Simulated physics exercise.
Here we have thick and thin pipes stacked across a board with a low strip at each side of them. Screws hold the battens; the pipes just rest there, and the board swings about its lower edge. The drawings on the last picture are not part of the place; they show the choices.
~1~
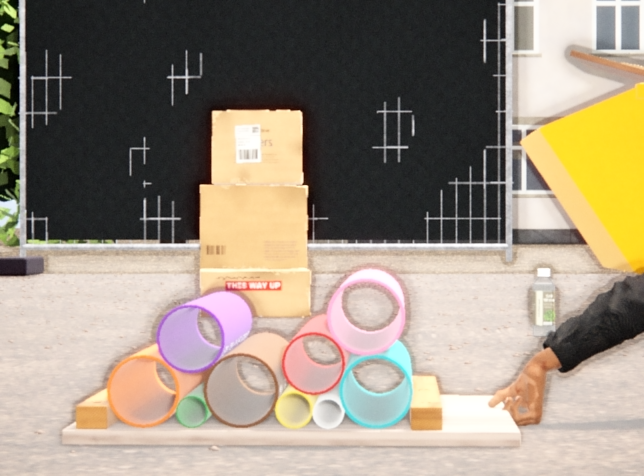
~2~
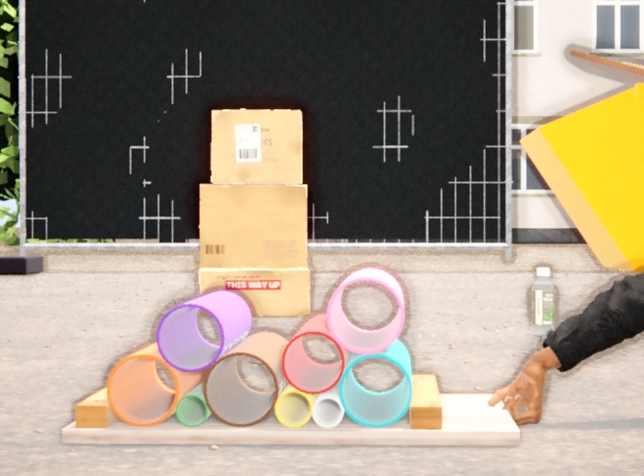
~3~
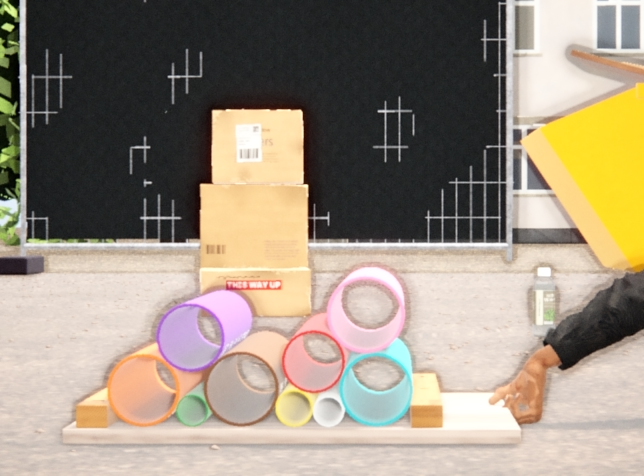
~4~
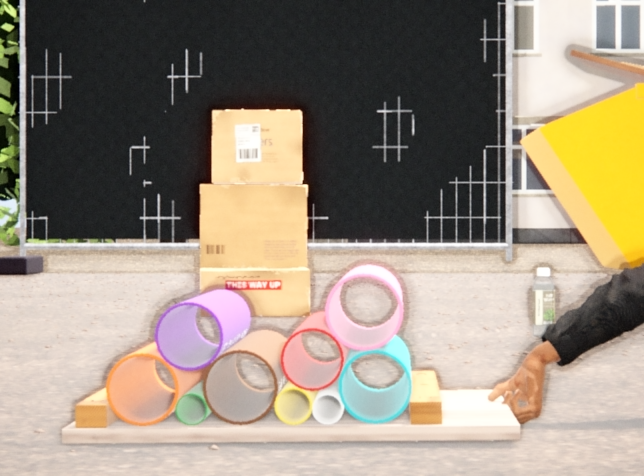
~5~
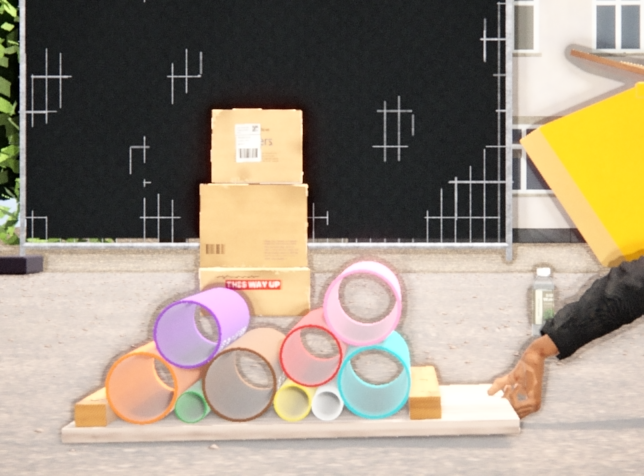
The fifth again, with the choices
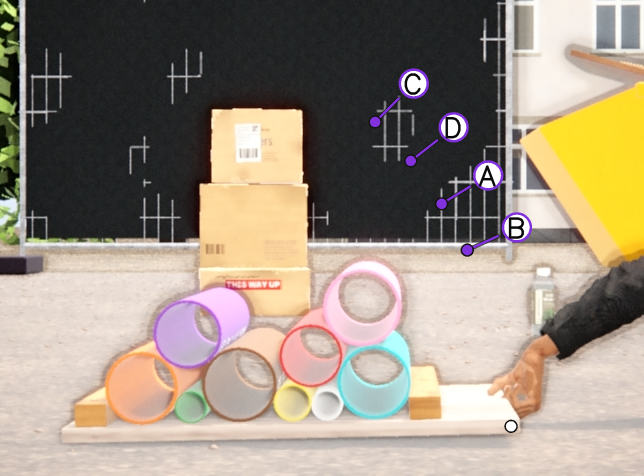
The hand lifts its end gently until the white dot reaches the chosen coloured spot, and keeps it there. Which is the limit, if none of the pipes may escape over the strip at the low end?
D is the limit.
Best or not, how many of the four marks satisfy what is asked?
Three of the four.
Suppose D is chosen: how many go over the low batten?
It comes to none.
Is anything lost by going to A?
At A: No.
On the marked copy, A at (442, 204); B at (467, 250); C at (375, 122); D at (411, 161); the white dot at (511, 427).
With D. Early on, board at 20°.
Further on, board at 38°.
At the end, board at 38°, none over the low batten.
As for the rest, A none over the low batten; B none over the low batten; C six over the low batten.
